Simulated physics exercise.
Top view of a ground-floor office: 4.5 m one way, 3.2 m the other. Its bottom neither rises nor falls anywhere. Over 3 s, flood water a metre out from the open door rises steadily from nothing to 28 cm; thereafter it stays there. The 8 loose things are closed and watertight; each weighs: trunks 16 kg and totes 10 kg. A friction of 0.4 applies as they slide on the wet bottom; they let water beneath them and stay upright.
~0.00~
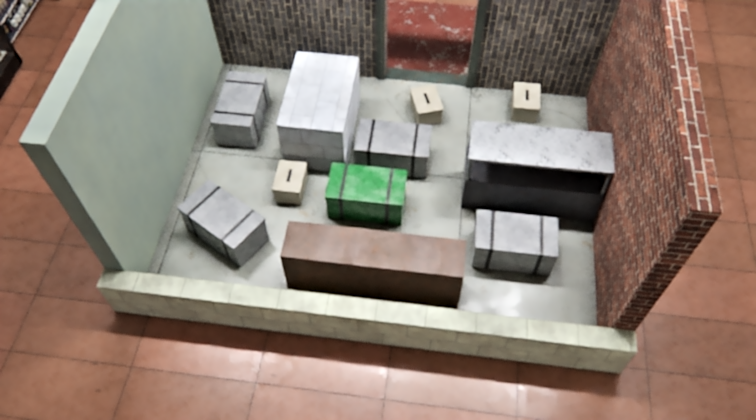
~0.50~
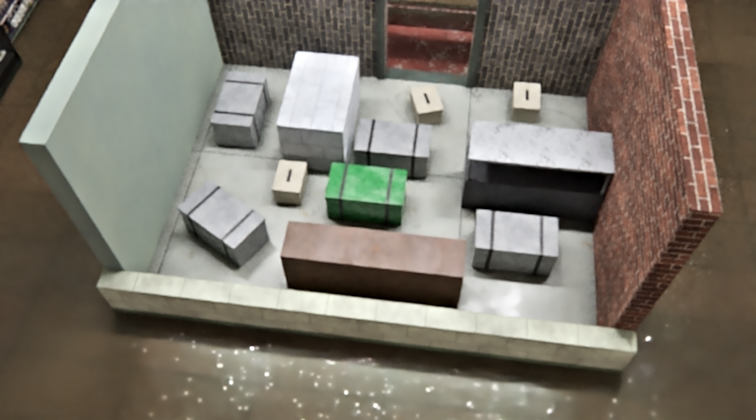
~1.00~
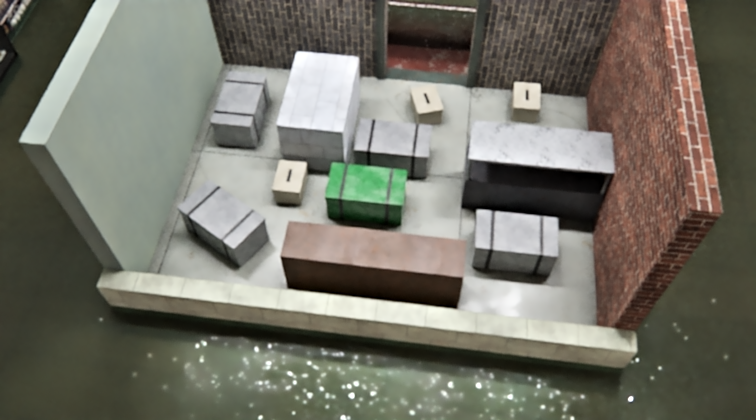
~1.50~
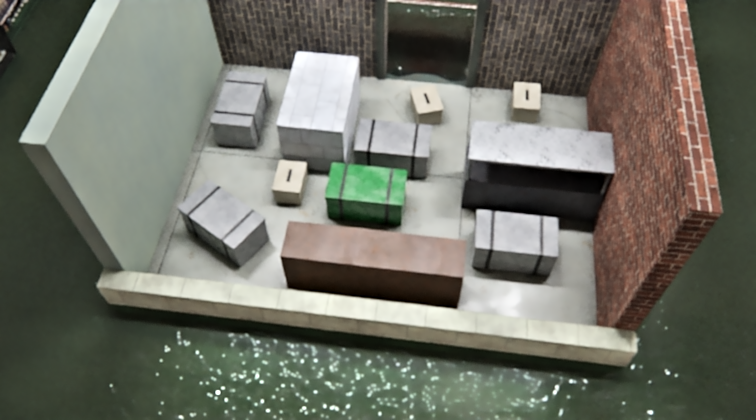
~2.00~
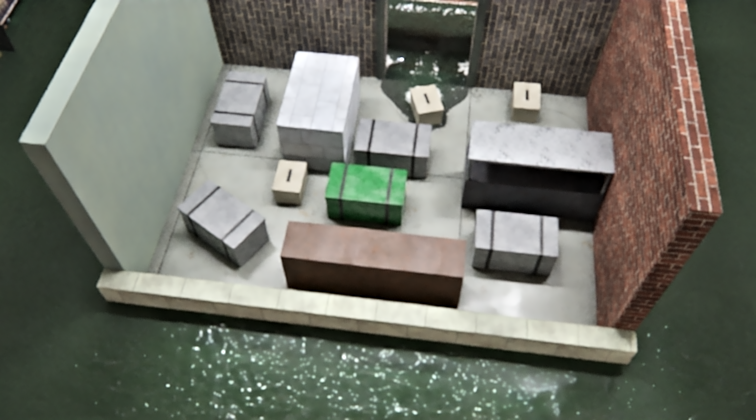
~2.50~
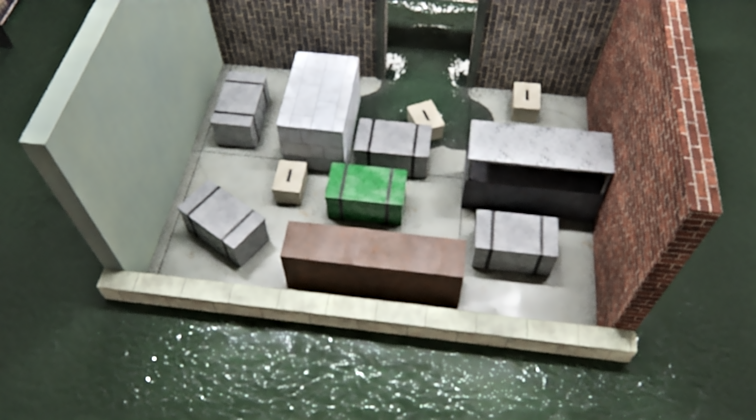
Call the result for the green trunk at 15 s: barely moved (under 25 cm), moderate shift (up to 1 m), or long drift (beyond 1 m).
Long drift.
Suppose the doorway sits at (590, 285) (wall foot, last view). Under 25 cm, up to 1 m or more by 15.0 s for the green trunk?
Then the green trunk would have gone a long way.
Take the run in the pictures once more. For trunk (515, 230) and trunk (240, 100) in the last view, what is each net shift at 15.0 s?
Shifts: 60 cm / 50 cm.
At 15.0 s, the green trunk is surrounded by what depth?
The depth there is around 23 cm.
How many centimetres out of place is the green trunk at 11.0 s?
Displacement by then near 150 cm.
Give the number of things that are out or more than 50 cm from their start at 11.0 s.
Count then: 4.
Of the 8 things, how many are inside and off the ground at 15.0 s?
At that moment it comes to 8.
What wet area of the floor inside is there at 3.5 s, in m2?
About 4.0 m2 is covered.
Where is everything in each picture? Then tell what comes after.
In the first picture, the green trunk at (367, 183) rests on the ground; water covers 0.0 m2; 0 of 8 have shifted.
In the second picture, the green trunk at (367, 183), on the bottom; water covers 0.0 m2; 0 of 8 have shifted.
In the third picture, the green trunk at (367, 183), on the bottom; water covers 0.0 m2; 0 of 8 have shifted.
In the fourth picture, the green trunk at (367, 183), on the bottom; water covers 0.0 m2; 0 of 8 have shifted.
In the fifth picture, the green trunk at (367, 183) rests on the ground; water covers 0.3 m2; 0 of 8 have shifted.
In the sixth picture, the green trunk at (367, 183), on the bottom; 1.2 m2 under water; 1 of 8 have shifted.
After 3.5 s the green trunk is near (362, 201), 0.2 m from its start, aground; 0 afloat.
After 6.8 s the green trunk is near (238, 193), 1.3 m from its start, aground; 4 afloat.
After 11.0 s the green trunk is near (238, 135), 1.5 m from its start, afloat; 8 afloat.
After 15.0 s the green trunk is near (224, 106), 1.8 m from its start, afloat; 8 afloat.
